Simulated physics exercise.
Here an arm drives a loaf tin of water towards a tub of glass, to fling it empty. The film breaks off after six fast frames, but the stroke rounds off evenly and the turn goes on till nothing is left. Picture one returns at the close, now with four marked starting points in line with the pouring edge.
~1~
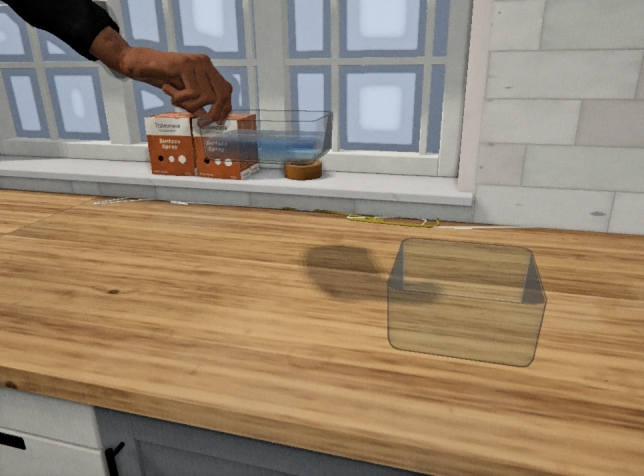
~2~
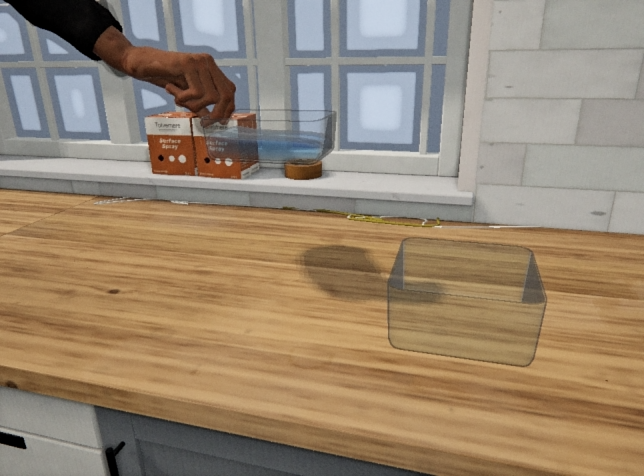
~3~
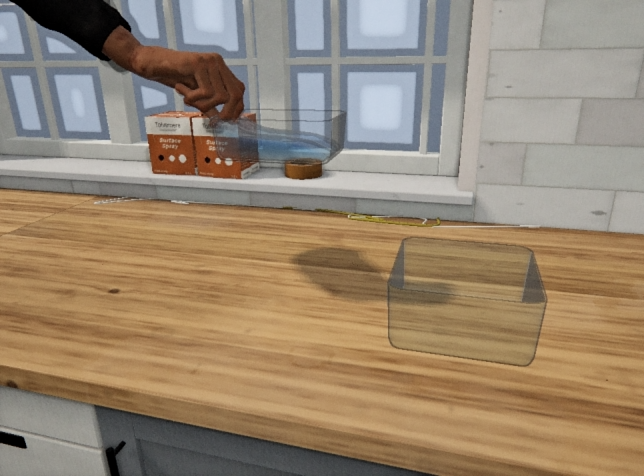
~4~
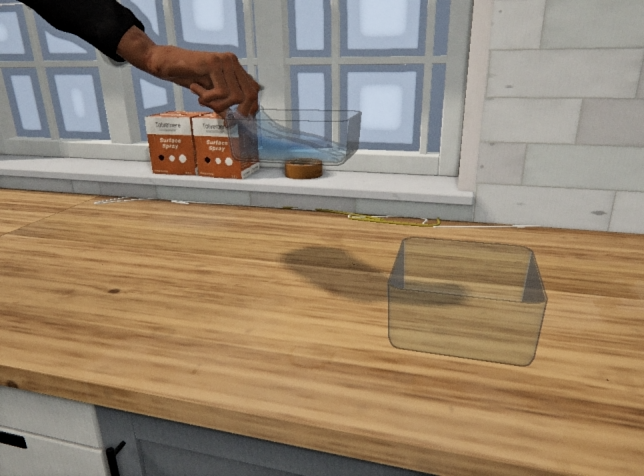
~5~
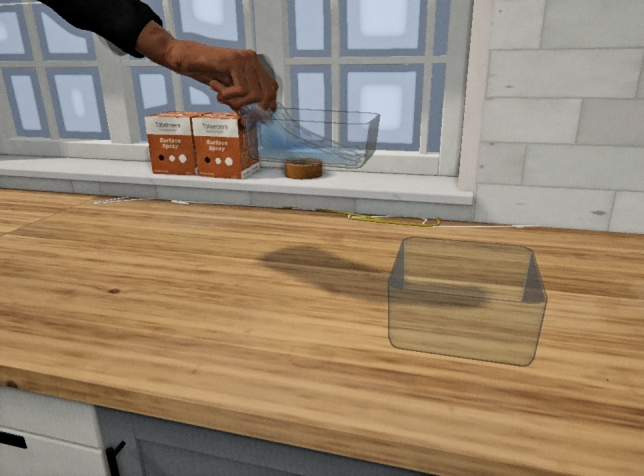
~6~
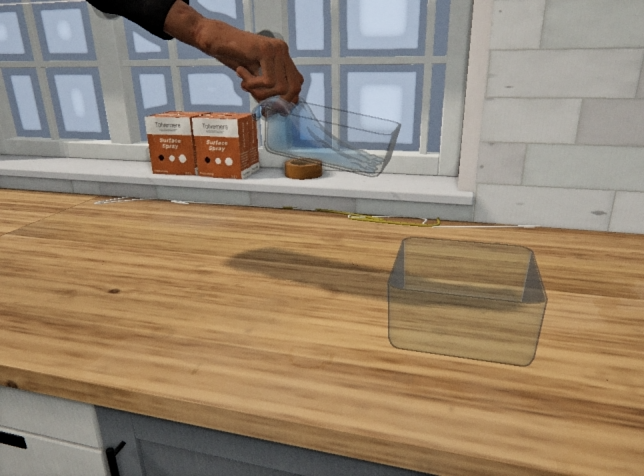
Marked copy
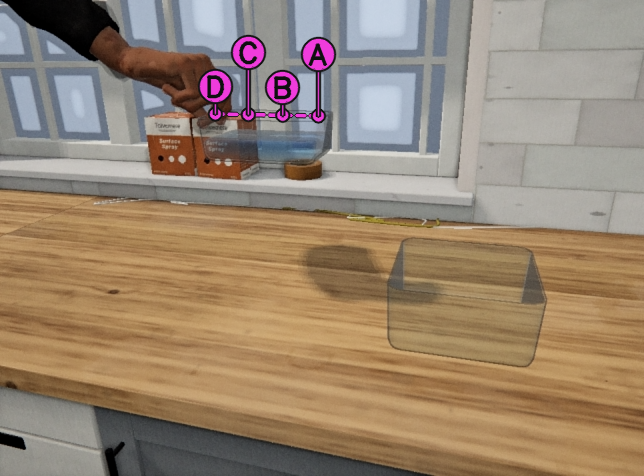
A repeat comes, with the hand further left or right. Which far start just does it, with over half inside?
Choose B.
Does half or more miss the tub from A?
No, that is safe.
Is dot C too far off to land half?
Yes, that goes wrong.
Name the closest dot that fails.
C.
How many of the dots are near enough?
Two of the four.
On the marked copy, A at (318, 116); B at (282, 115); C at (248, 114); D at (215, 114).
For dot A, about 72 % lands in the tub, 19 % falls short and 9 % goes beside or beyond.
For dot B, about 64 % lands in the tub, 27 % falls short and 10 % goes beside or beyond.
For dot C, about 20 % lands in the tub, 77 % falls short and 3 % goes beside or beyond.
For dot D, about 4 % lands in the tub, 95 % falls short.
